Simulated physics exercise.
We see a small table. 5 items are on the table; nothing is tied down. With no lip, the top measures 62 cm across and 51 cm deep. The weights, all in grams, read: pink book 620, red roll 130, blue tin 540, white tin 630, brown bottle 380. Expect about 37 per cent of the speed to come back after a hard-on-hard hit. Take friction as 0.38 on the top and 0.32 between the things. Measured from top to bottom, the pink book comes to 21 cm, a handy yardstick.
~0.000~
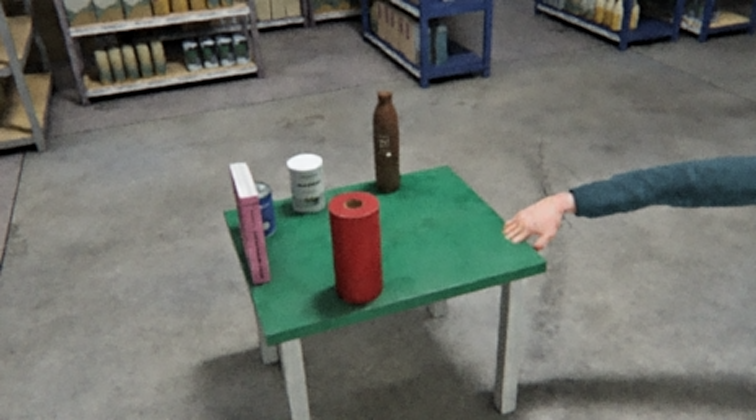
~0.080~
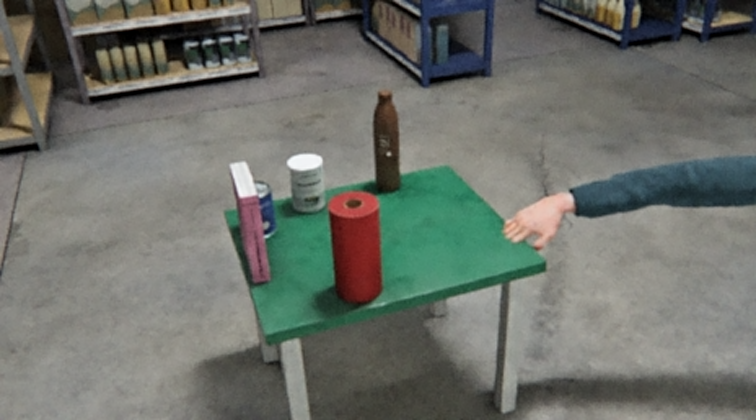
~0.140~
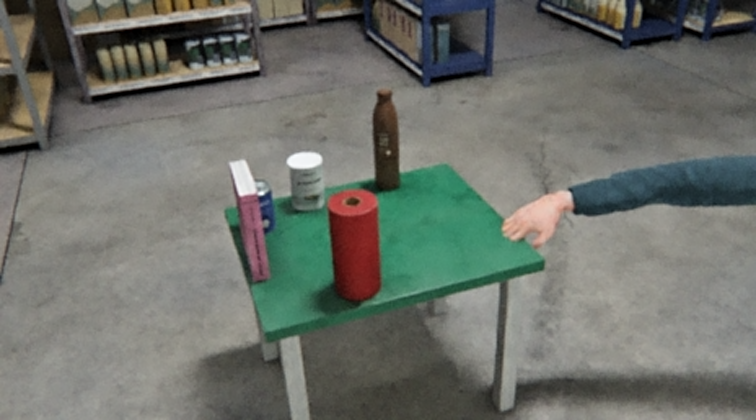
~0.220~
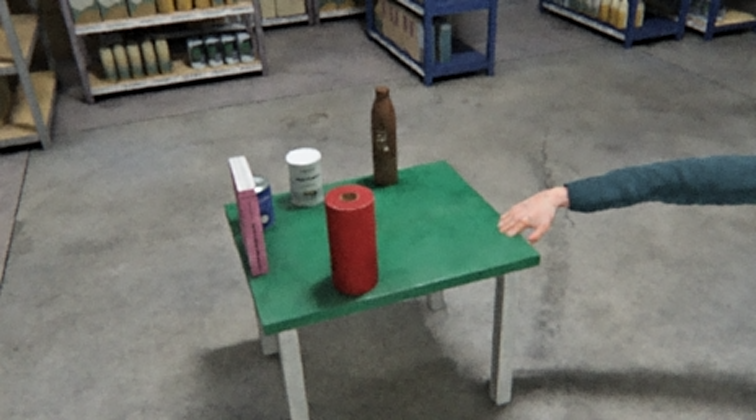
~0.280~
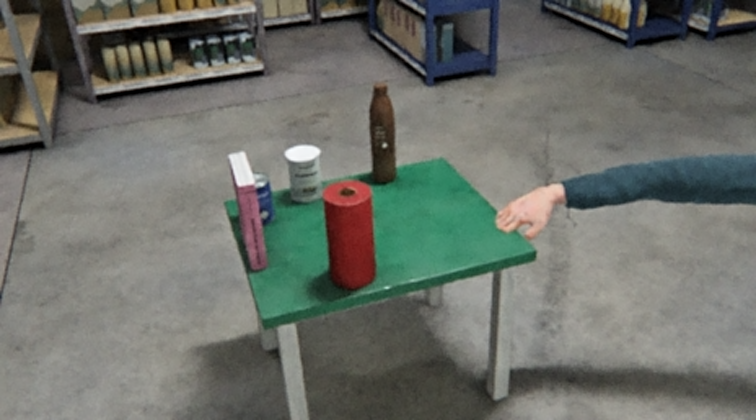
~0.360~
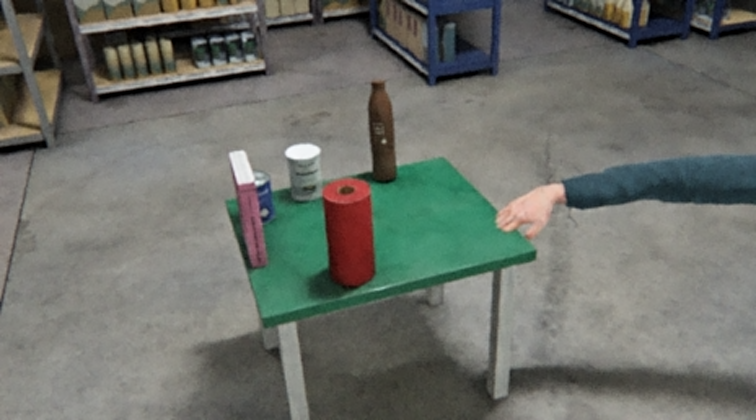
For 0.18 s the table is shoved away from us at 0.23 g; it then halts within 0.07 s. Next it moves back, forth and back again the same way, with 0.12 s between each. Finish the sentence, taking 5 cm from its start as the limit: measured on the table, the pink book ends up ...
The pink book ends up near its start.
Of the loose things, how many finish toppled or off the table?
All told, 1.
By 0.96 s, table 3 cm from its start; brown bottle tilted 25°.
By 1.16 s, table 5 cm from its start; brown bottle on its side.
When it is over (2.1 s), lying over on the table, brown bottle; the other 4 within 5 cm of the start. End places, in pixels of the last picture, pink book near (253, 222).
